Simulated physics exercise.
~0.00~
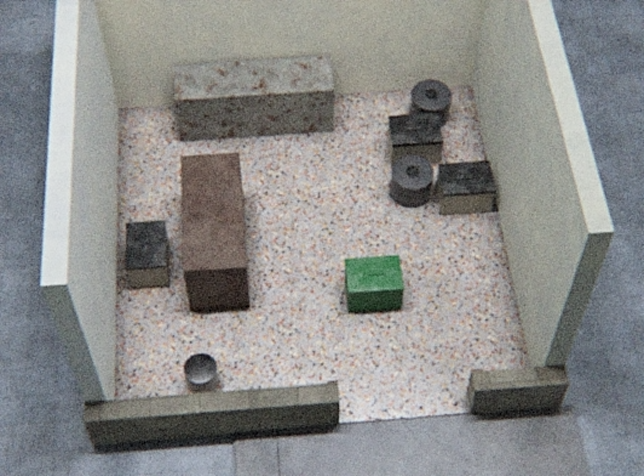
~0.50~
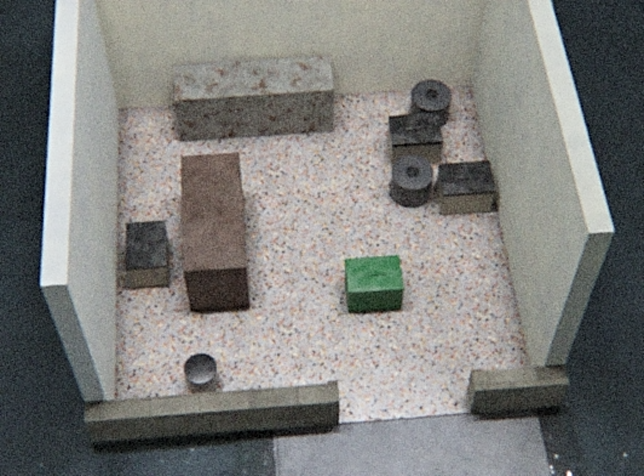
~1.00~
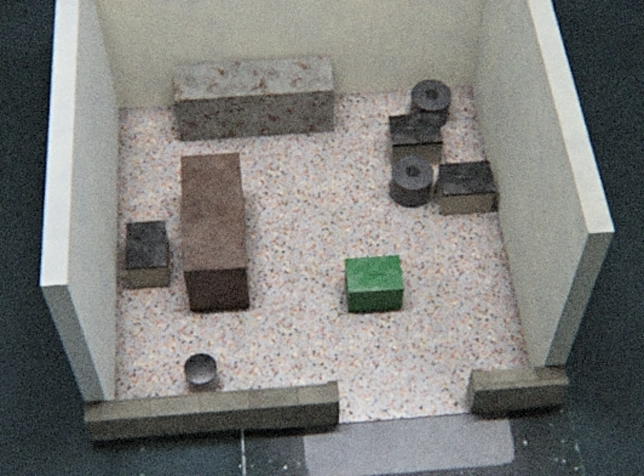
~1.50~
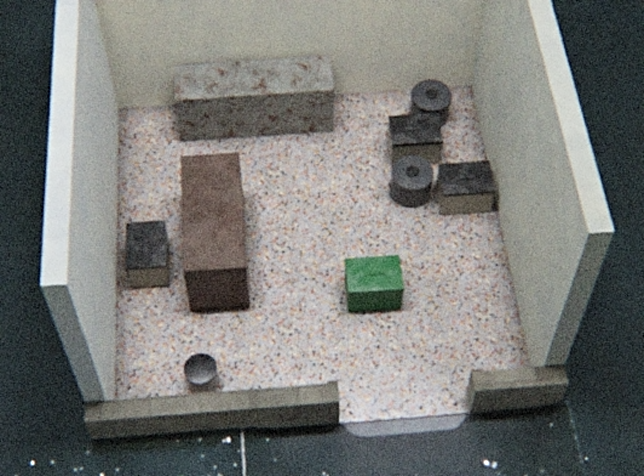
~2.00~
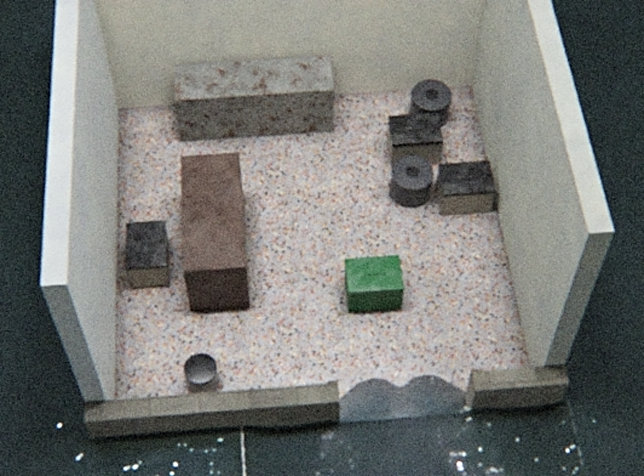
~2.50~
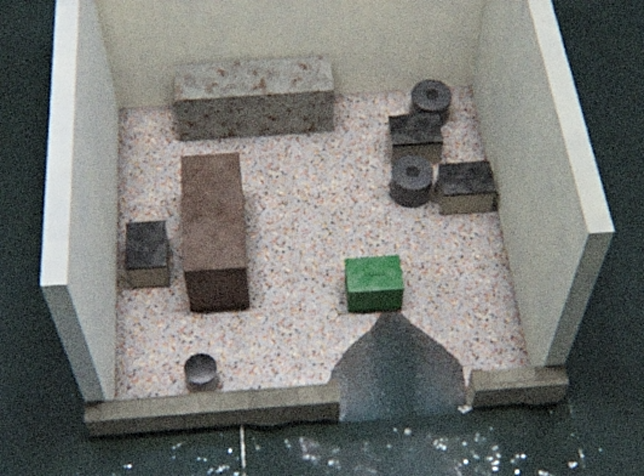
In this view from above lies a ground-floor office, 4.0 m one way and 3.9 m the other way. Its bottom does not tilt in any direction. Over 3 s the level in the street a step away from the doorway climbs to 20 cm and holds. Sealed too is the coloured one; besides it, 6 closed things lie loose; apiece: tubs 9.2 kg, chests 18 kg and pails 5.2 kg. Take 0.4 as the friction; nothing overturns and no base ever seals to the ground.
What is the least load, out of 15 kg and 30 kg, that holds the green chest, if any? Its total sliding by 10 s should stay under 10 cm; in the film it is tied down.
I'd say it needs more than both.
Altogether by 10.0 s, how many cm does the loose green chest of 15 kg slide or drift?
400 cm, roughly.
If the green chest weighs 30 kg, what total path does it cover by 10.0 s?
The distance adds up to about 80 cm.
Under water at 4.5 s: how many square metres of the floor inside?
The covered patch comes to about 6.5 m2.
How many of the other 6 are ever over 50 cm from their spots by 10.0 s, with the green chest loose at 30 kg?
The answer here is 4.
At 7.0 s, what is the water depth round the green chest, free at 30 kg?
About 6 cm.
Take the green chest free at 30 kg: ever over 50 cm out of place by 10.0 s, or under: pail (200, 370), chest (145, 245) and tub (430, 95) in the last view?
First below the mark, second below the mark, third above the mark.
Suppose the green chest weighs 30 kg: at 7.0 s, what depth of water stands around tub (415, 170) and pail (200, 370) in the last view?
6 and 3 cm.
After 3.5 s the green chest would be 25 cm from its start with 15 kg and 1 cm from its start with 30 kg; 6 cm of water round it then.
After 4.5 s the green chest would be 97 cm from its start with 15 kg and 31 cm from its start with 30 kg; 6 cm of water round it then.
After 7.0 s the green chest would be 212 cm from its start with 15 kg and 42 cm from its start with 30 kg; 6 cm of water round it then.
After 10.0 s the green chest would be 285 cm from its start with 15 kg and 65 cm from its start with 30 kg; 13 cm of water round it then.
